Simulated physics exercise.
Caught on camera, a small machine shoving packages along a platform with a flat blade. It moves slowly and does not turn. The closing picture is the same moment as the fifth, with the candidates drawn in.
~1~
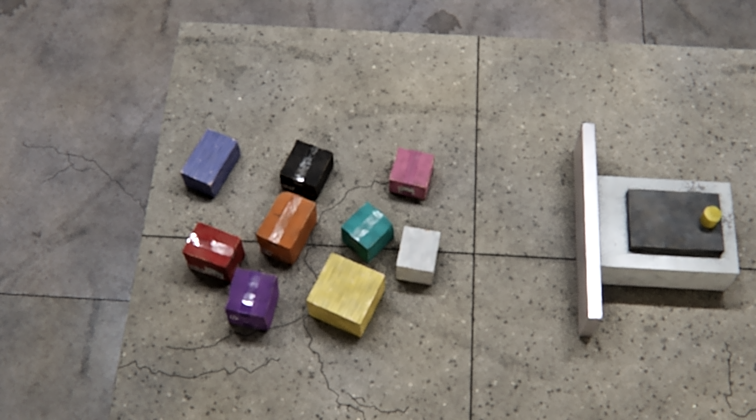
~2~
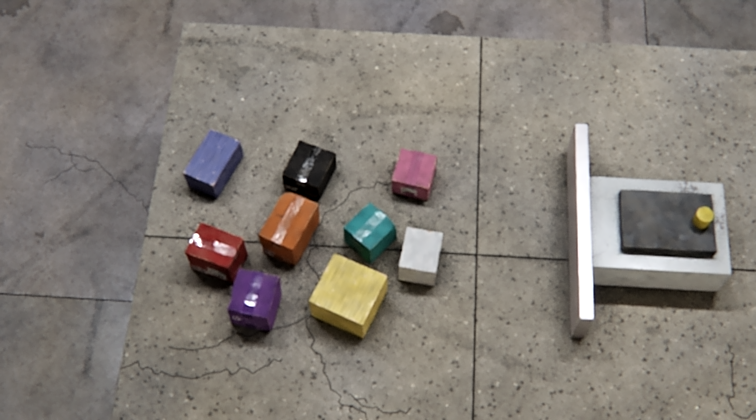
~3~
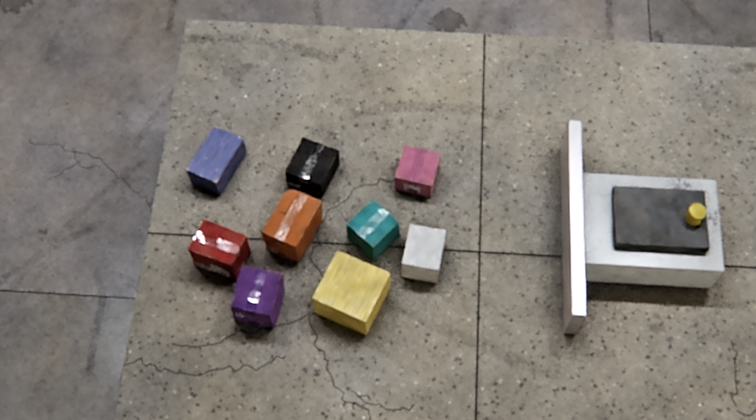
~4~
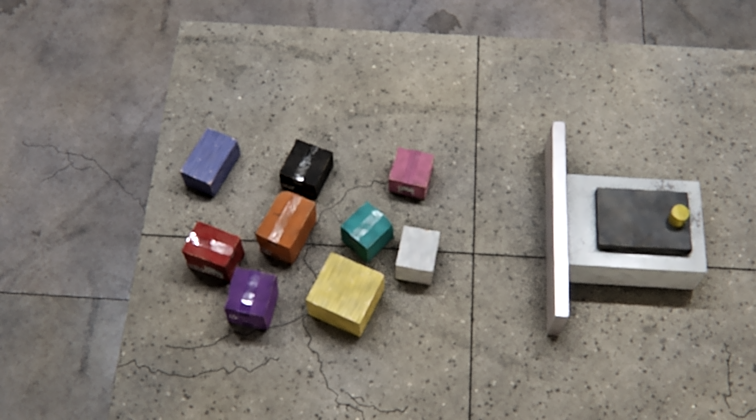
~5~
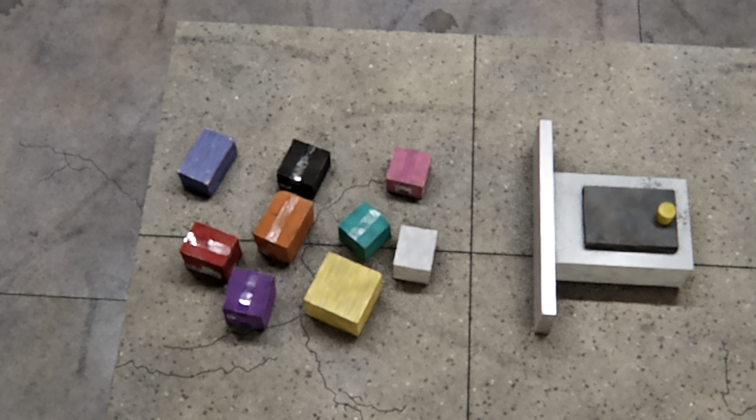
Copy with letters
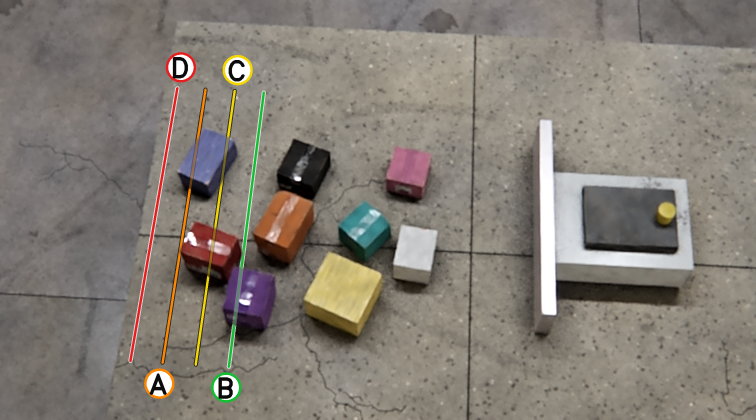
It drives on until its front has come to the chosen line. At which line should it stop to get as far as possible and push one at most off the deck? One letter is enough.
It can go as far as B.
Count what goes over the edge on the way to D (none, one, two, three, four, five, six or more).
By then, six or more.
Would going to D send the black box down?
By then, yes.
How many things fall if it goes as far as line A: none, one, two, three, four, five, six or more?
In all, five.
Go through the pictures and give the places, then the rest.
Turquoise box (368, 232); blue crate (211, 163); yellow crate (346, 296), in the first picture.
Robot (660, 221); purple box (255, 300), in the second picture.
Robot (652, 218); black box (312, 168), in the third picture.
Robot (636, 219); white crate (418, 255), in the fourth picture.
Robot (623, 217); turquoise box (365, 231); blue crate (208, 163); yellow crate (343, 295), in the fifth picture.
On the marked copy, A at (185, 217); B at (248, 221); C at (216, 219); D at (155, 216).
Taking B. A third of the way, robot (513, 211); white crate (411, 256); blue crate (208, 163).
Two thirds of the way, robot (407, 205); purple box (240, 298); black box (273, 169).
When it is over, robot (322, 201); blue crate (157, 160); red parcel (143, 254); none fallen.
As for the rest, A drops five; C drops three; D drops nine.
